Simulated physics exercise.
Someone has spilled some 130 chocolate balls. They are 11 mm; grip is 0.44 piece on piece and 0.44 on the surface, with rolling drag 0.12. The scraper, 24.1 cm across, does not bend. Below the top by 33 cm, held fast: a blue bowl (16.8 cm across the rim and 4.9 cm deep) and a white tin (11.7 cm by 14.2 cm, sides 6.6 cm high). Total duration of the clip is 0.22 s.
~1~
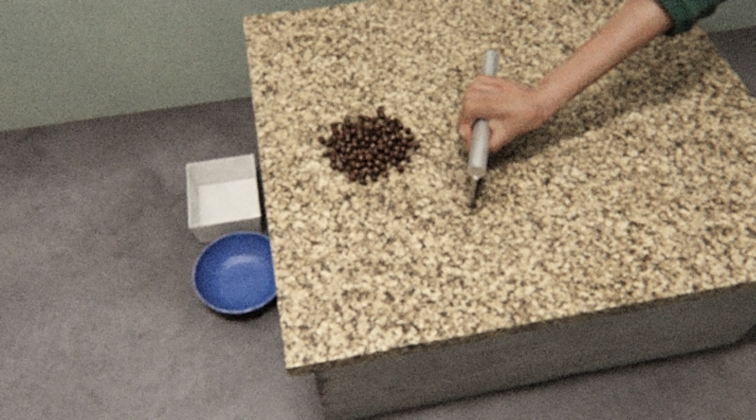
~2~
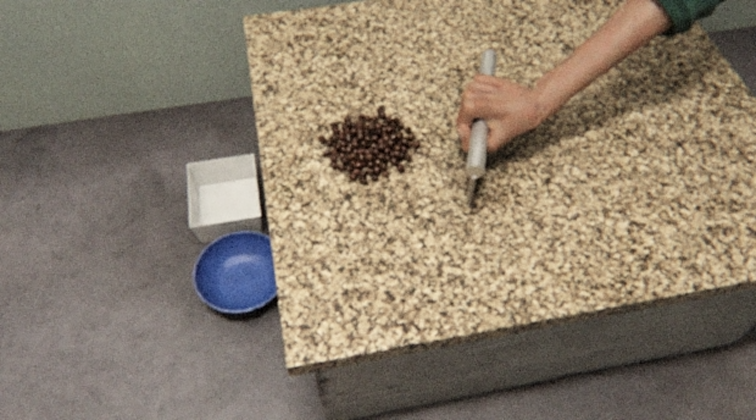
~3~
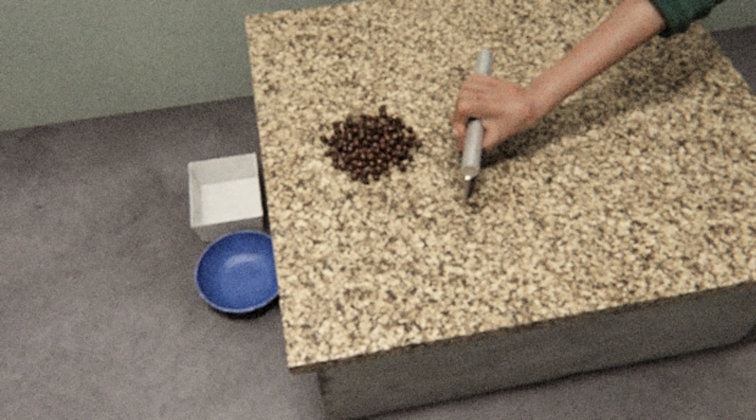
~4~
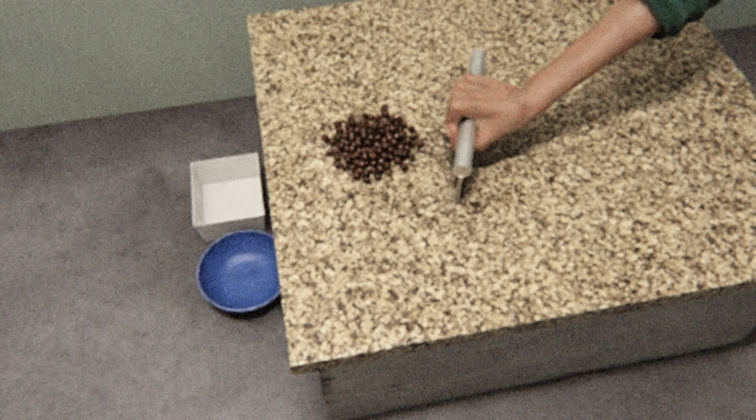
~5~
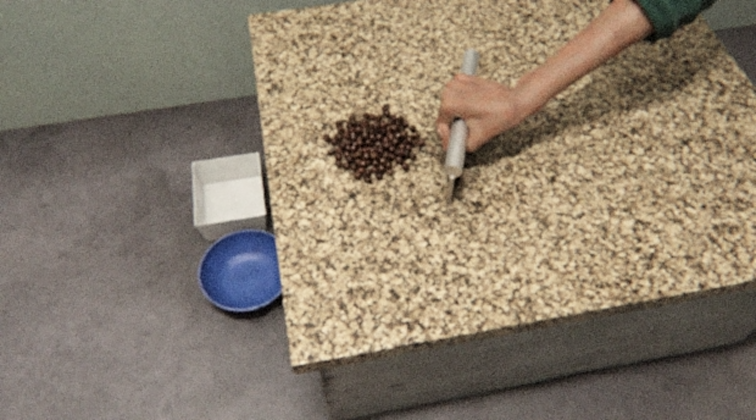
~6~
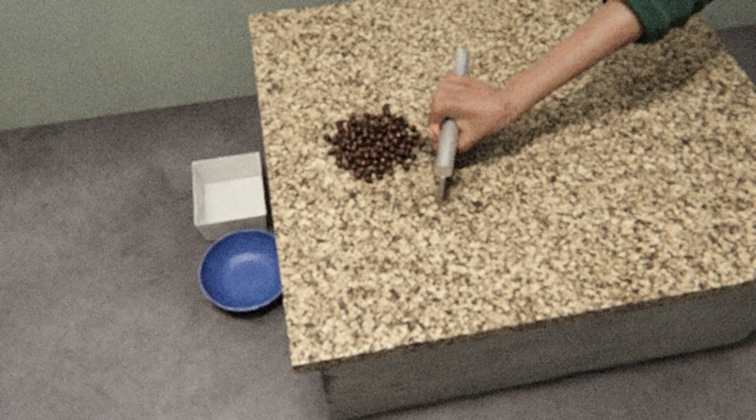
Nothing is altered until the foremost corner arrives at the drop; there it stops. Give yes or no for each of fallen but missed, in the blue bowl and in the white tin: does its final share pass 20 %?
Missed - no, blue bowl - yes, white tin - no.
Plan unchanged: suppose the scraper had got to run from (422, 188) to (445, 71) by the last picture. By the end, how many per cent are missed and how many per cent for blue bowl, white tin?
Missed 5 percent; blue bowl 35 percent; white tin 5 percent.
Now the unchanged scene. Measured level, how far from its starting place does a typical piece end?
I'd guess near 18 cm, give or take.
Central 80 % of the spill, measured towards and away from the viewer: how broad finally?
I'd put it at close to 16 cm, front to back.
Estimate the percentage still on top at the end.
About 65 %.
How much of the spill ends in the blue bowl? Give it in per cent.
Around 30 in a hundred.
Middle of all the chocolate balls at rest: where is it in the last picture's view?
Around pixel (274, 142).
Then, 0.35 s after the last picture, scraper 16 cm from its start, spill 13 cm wide; still on top 100 %.
Then, 0.70 s after the last picture, scraper 27 cm from its start, spill 18 cm wide; still on top 100 %.
Then, 1.00 s after the last picture, scraper 28 cm from its start, spill 19 cm wide; blue bowl 20 %, off the edge, not caught 15 %, still on top 65 %.
In the end, blue bowl 30 %, white tin 0 %, fallen but missed 5 %, still on top 65 %.
